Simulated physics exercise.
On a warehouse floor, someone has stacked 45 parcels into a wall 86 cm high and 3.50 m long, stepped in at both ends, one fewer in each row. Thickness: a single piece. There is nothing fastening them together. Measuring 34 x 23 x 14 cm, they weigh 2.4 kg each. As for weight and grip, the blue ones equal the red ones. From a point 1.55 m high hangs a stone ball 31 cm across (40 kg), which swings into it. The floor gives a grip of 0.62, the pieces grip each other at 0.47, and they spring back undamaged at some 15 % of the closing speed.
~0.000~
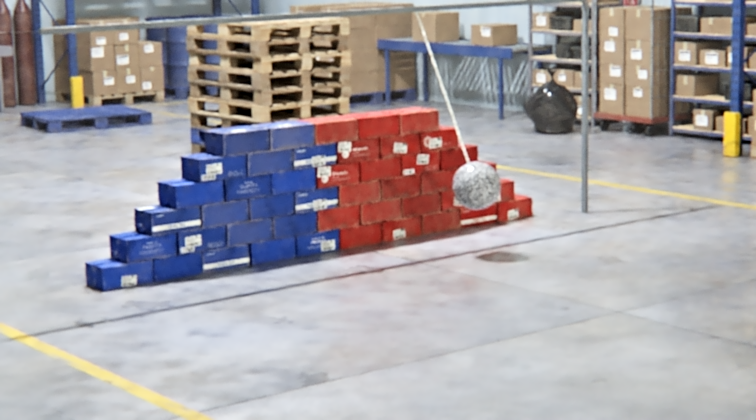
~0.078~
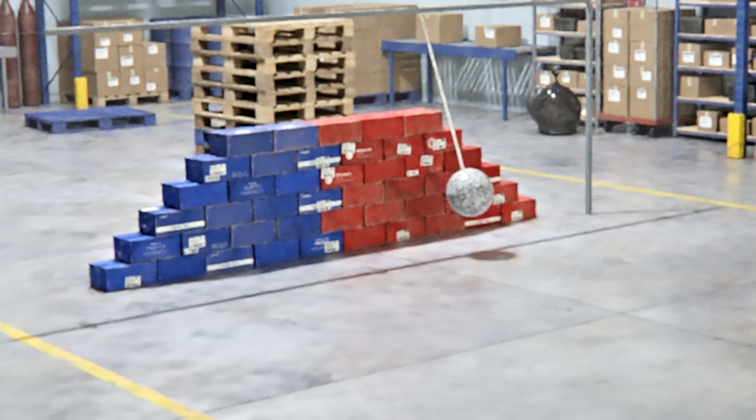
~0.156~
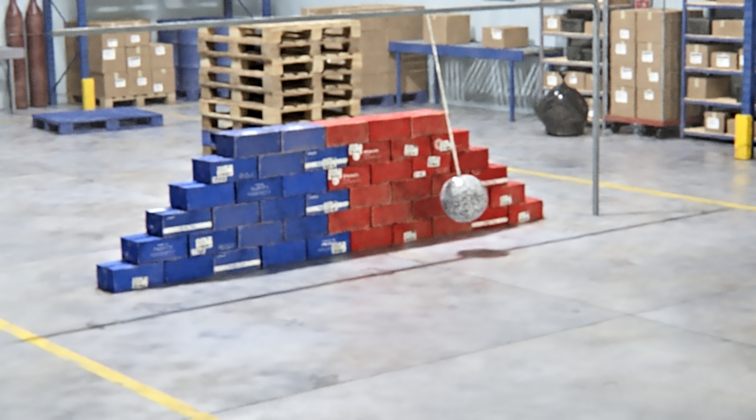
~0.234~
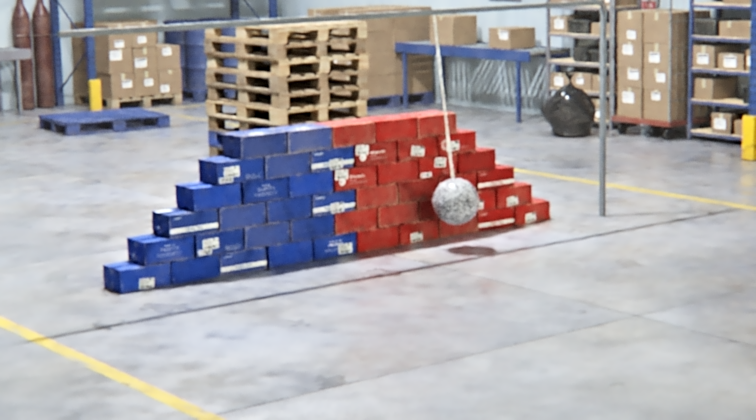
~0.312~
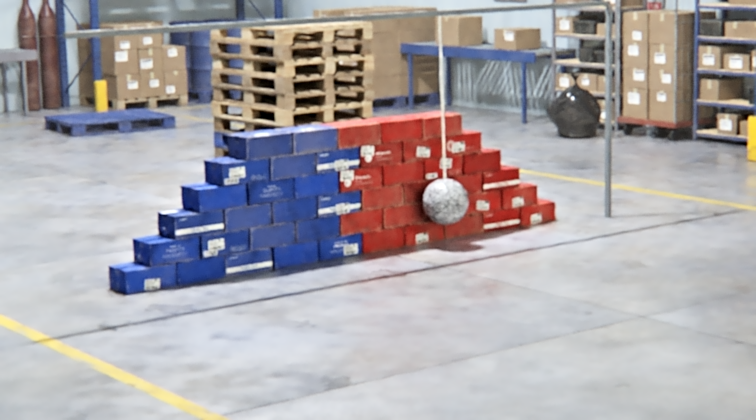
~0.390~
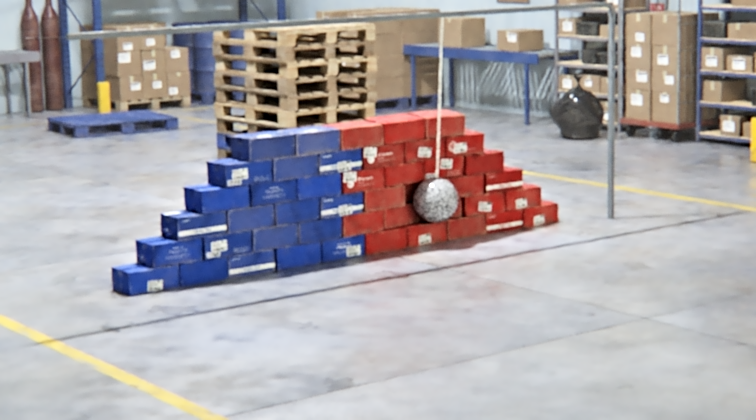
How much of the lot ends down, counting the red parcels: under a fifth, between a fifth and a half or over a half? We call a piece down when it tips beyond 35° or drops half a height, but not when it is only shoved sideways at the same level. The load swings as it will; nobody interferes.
Answer: The majority of them.
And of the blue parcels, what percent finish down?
Share down, blue: 10 percent.
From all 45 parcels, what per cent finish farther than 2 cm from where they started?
I get 45 %.
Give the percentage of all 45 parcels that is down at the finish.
Around 40 per cent, I'd say.
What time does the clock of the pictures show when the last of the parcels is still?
Close to 2.5 seconds, I'd say.
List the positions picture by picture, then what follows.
In the first picture (places mark the middle of the side facing us; the camera pans a little), ball (478, 180) line 28° before plumb; top red parcel (420, 122); top blue parcel (247, 142); nothing disturbed.
Ball (471, 189) line 23° before plumb; top red parcel (424, 123), in the second picture.
Ball (466, 196) line 16° before plumb; top red parcel (431, 124), in the third picture.
Ball (458, 202) line 9° before plumb; top red parcel (438, 125), in the fourth picture.
Ball (448, 205) line 2° before plumb; top red parcel (443, 126), in the fifth picture.
Ball (438, 206) line 5° past plumb; top red parcel (447, 126) leaning 5°; top blue parcel (273, 148); steepest lean 5°, the parcel at (444, 168); 11 disturbed, none down, in the sixth picture.
After 0.62 s, line 16° past plumb; none of the 24 red parcels down (0 of 45 in all colours); top red parcel leaning 20°.
After 1.06 s, line 15° past plumb; 10 of the 24 red parcels down (10 of 45 in all colours); top red parcel leaning 24°, 30 cm lower.
After 1.48 s, line 5° before plumb; 15 of the 24 red parcels down (17 of 45 in all colours); top red parcel leaning 6°, 48 cm lower.
At rest (2.5 s), line plumb; 15 of the 24 red parcels down (17 of 45 in all colours); top red parcel 49 cm lower; top blue parcel unmoved. That is 62 per cent. As the last picture would show them, middles, top red parcel near (432, 184), top blue parcel near (262, 146).
